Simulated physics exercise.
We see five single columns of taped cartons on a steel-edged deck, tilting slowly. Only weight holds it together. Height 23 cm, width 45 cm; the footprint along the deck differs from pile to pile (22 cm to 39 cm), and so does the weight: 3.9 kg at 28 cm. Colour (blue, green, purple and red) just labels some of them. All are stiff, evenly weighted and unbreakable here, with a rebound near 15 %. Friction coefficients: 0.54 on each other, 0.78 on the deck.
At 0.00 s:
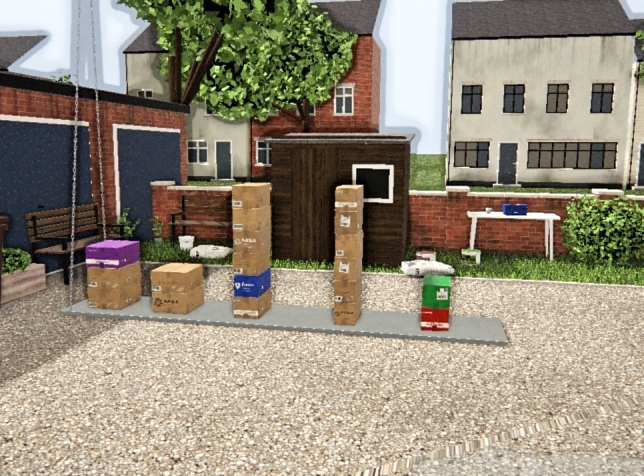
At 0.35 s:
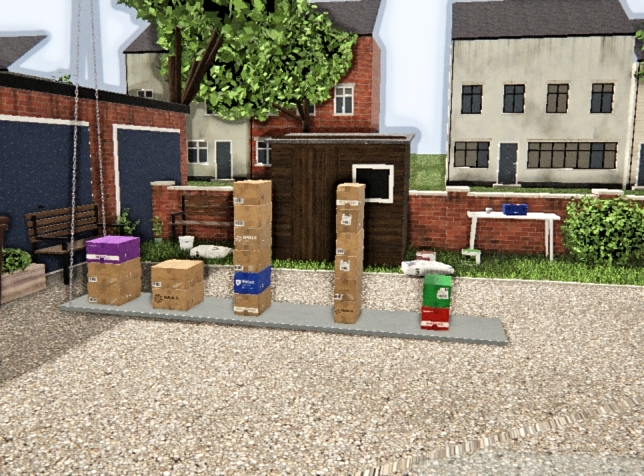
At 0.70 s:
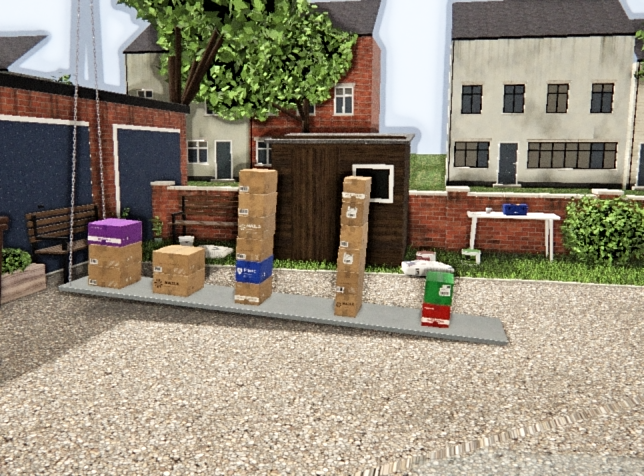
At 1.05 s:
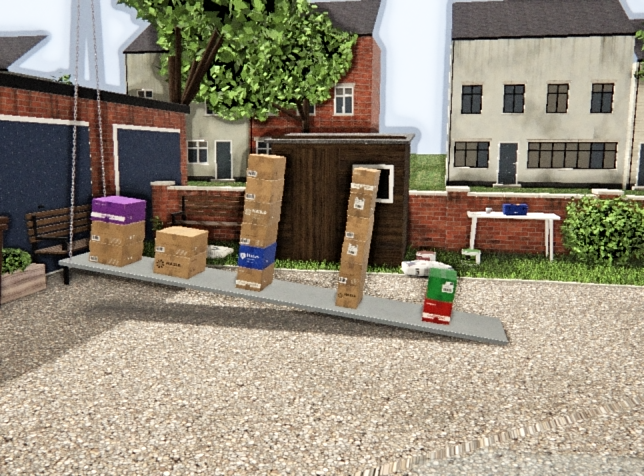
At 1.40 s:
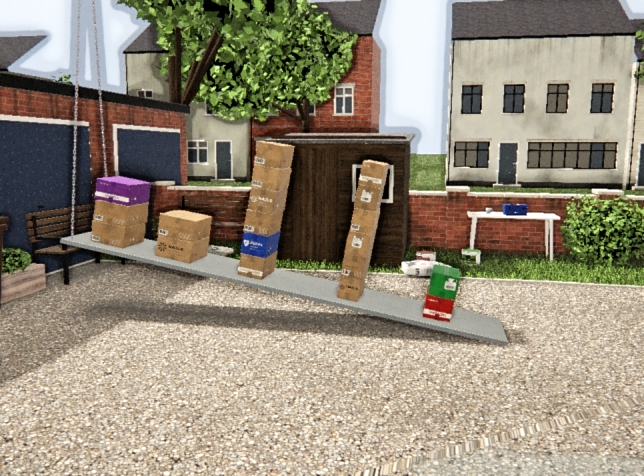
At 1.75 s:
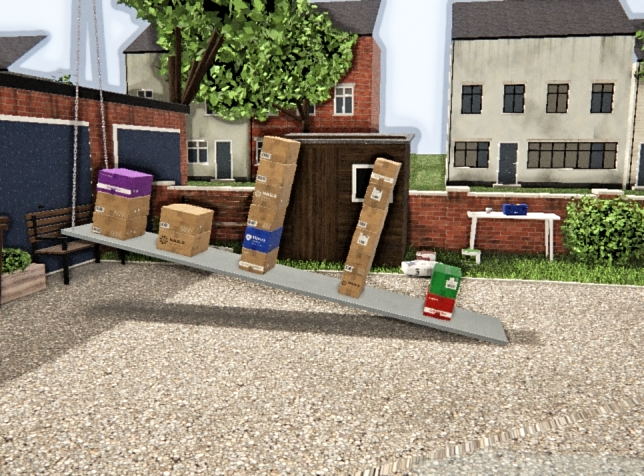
A grey deck carrying five piles of cardboard boxes rose slowly at its left end, sloping down to the right, and the piles leaned rightward with it, the tall narrow one most noticeably.
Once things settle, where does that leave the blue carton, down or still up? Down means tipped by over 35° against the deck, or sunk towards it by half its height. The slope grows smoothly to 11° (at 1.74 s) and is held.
It falls.
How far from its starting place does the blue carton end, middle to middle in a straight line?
Roughly 65 cm away.
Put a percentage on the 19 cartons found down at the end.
Roughly 70 per cent of them.
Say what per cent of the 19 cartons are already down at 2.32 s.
By then 30 per cent.
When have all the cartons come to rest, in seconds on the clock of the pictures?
Near 4.0 s.
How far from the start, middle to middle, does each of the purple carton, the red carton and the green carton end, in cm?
Purple 80, red 20, green 60.
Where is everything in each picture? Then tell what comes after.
In the first picture (each place is the centre of the face we see best; leans and shifts are taken against what carries them), middle of the deck's edge (266, 327) slope 0°; blue carton (246, 286); green carton (436, 297); red carton (435, 320); all as stacked.
Middle of the deck's edge (266, 324) slope 1°; blue carton (246, 283), in the second picture.
Middle of the deck's edge (266, 314) slope 3°; blue carton (248, 272), in the third picture.
Middle of the deck's edge (267, 301) slope 7°; blue carton (251, 258), in the fourth picture.
Middle of the deck's edge (269, 289) slope 10°; blue carton (254, 245), in the fifth picture.
Middle of the deck's edge (269, 284) slope 11°; blue carton (257, 240); green carton (445, 285); purple carton (114, 184); steepest lean 4°, the carton at (371, 219); 8 have shifted, in the sixth picture.
By 2.32 s, slope 11°; 6 of the 19 cartons down; blue carton tilted 12°.
By 2.82 s, slope 11°; 12 of the 19 cartons down; blue carton tilted 62°, 7 cm lower; green carton tilted 20°.
When it is over (4.1 s), slope 11°; 13 of the 19 cartons down; blue carton on its side; red carton moved 14 cm; purple carton unmoved. In pixels of the last frame, middles, blue carton near (310, 268), red carton near (454, 305).
